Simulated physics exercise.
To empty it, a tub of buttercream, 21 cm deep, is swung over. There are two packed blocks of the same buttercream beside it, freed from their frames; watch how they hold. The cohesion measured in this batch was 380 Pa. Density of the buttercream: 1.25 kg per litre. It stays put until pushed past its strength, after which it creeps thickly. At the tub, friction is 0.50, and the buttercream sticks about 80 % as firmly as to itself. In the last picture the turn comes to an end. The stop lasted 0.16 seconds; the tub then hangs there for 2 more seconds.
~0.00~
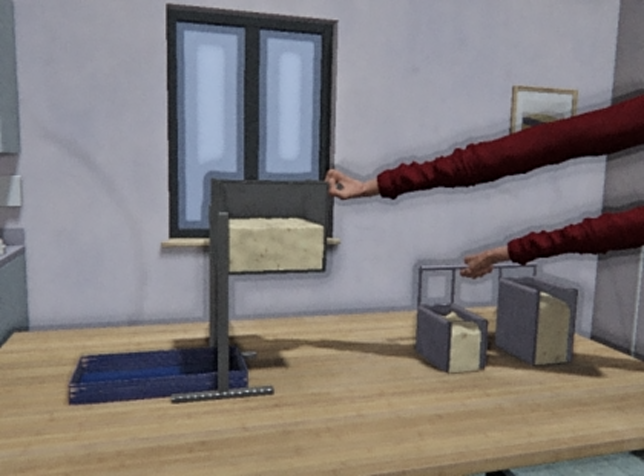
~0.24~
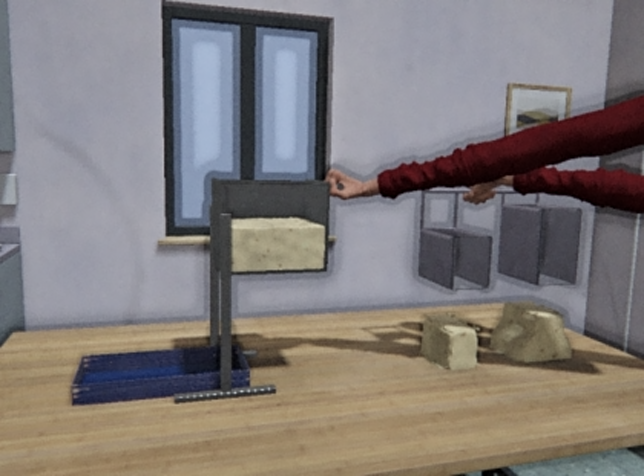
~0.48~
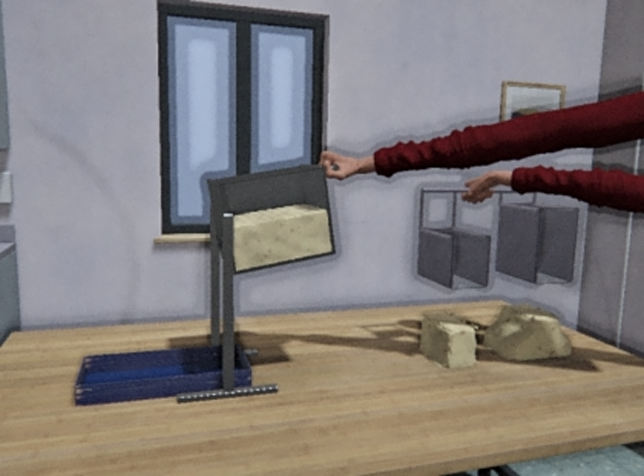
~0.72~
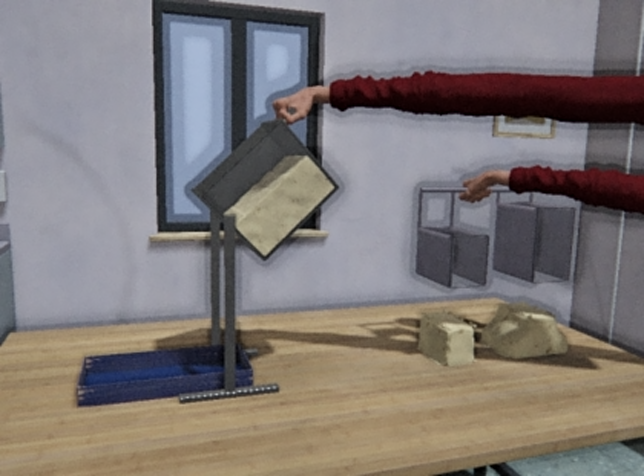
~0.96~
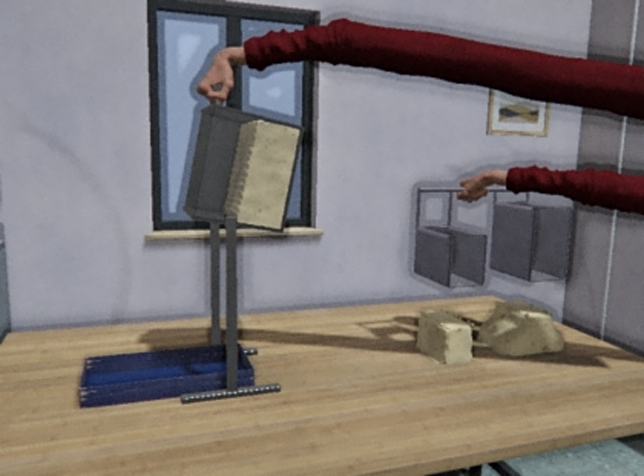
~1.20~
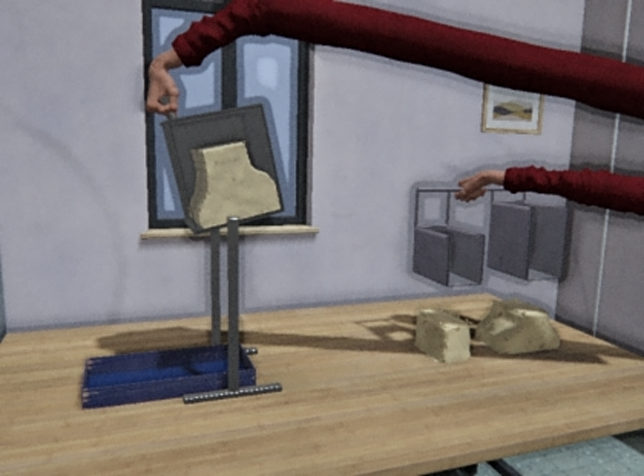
Grey tub of pale buttercream turning leftward onto its side above a blue tray, pulled by a red-sleeved arm, beside two slumping blocks.
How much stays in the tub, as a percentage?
41 %.
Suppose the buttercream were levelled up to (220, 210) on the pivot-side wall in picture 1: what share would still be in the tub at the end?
I'd say close to 30 % stays in the tub.
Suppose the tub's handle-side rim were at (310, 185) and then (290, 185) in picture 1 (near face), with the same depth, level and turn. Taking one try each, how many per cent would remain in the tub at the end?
First try 50 per cent, second try 65 per cent.
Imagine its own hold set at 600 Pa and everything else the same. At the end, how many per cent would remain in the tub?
That comes out at roughly 50 %.
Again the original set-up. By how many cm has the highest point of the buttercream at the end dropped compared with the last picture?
11 cm.
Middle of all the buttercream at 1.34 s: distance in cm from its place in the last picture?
About 8 cm.
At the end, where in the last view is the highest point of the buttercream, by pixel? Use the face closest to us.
Peak location: Approx. (238, 193).
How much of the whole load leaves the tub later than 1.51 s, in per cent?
I'd say close to 3 in a hundred.
After 1.34 s, the tub is at 103 degrees and holds 71 %.
After 1.51 s, the tub is at 103 degrees and holds 43 %.
After 1.68 s, the tub is at 103 degrees and holds 41 %.
After 1.85 s, the tub is at 103 degrees and holds 41 %.
After 3.20 s, the tub is at 103 degrees and holds 41 %.
